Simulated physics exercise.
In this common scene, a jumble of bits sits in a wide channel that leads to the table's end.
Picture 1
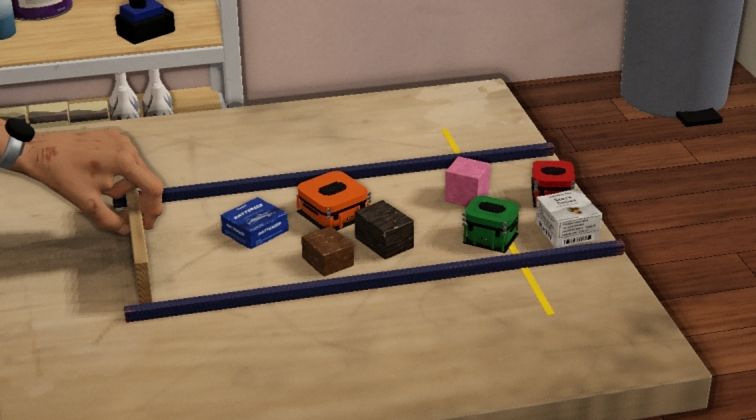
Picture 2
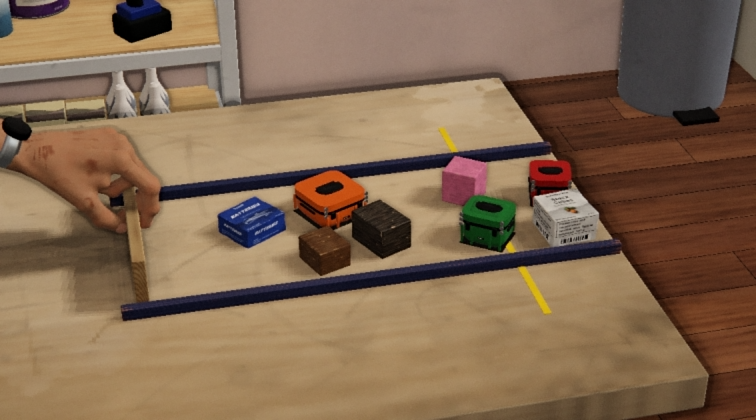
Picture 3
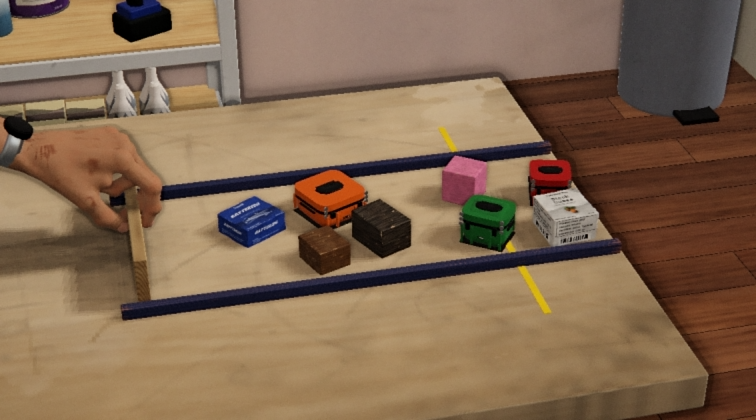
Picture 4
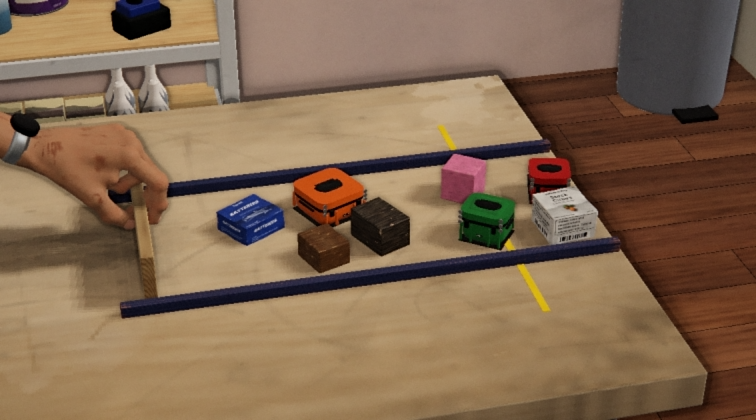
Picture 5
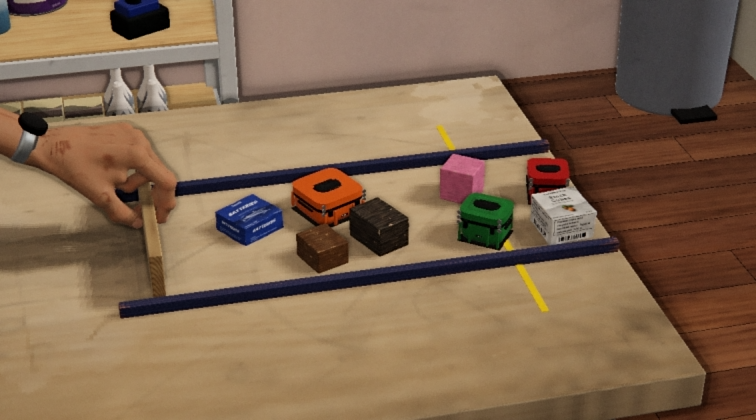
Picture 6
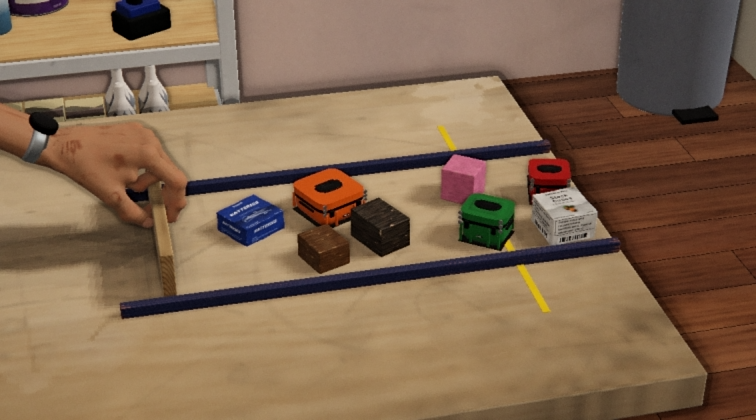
The video shows a hand holding a small wooden board upright between two dark blue rails on a table, then sliding it slightly to the right toward several colored boxes and blocks, which stay still near a yellow line.
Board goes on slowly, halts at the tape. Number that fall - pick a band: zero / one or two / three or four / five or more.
Band: One or two.
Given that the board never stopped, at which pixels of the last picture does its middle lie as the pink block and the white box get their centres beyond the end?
(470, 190) and (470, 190), roughly.
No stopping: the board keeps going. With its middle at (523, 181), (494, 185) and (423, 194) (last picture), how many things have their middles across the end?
That makes 5, 2, 0.
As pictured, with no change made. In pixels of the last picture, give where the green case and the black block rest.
Approximately (584, 218) for one, approximately (542, 204) for the other.
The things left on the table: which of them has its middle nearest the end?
Red case.
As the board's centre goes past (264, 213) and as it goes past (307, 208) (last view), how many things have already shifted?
First 2, then 3.
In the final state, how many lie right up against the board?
Well, it touches 2.
Soon after, none off yet; red case at rest near (548, 182); white box at rest near (564, 217); green case at rest near (487, 221).
Then, none off yet; red case at rest near (549, 182); white box at rest near (564, 217); green case moved a little near (503, 221).
At rest, the number that fall off is one or two; fallen, pink block and white box.
